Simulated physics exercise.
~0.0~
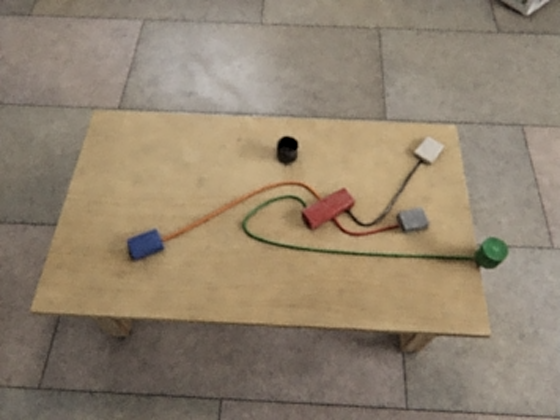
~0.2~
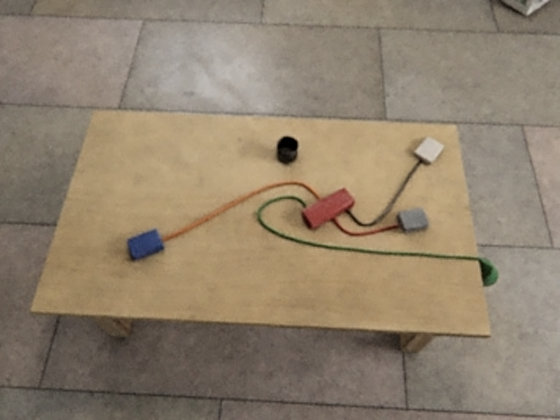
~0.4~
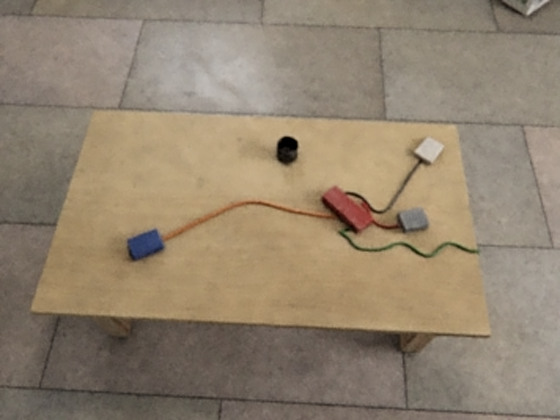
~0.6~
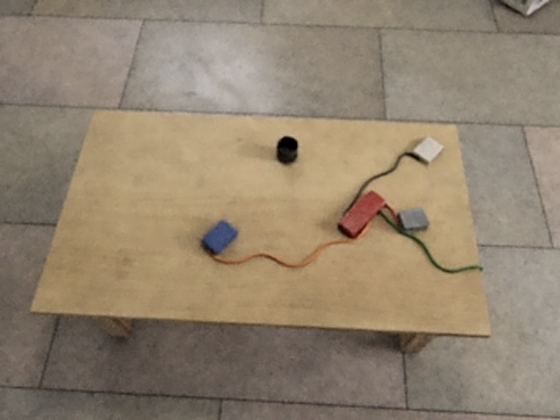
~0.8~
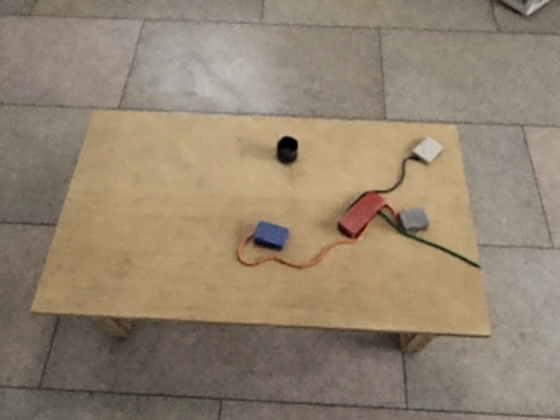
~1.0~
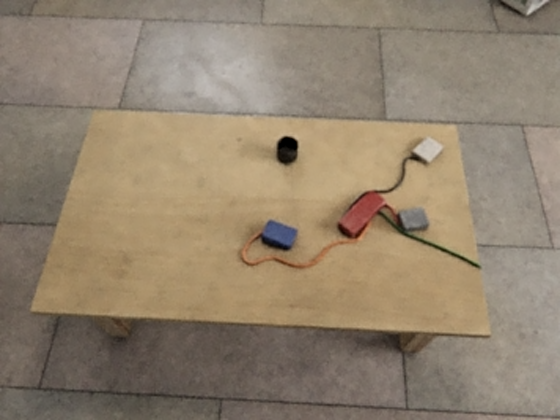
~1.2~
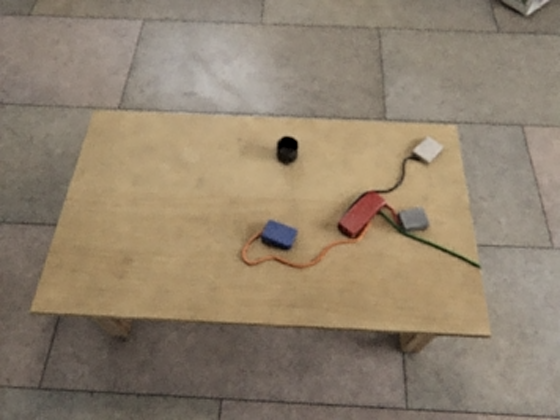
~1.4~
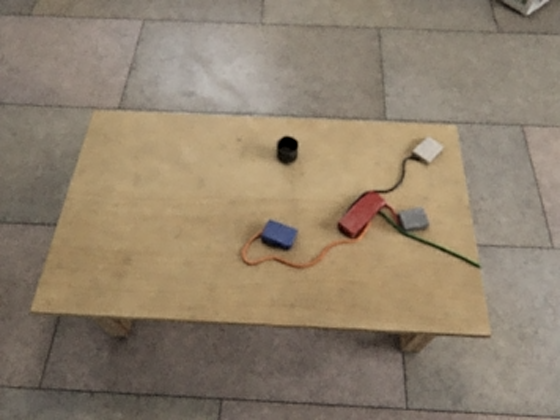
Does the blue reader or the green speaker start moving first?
The green speaker moves first, going over the right edge of the table while the blue reader is still in its place. The blue reader slides to the right only later.
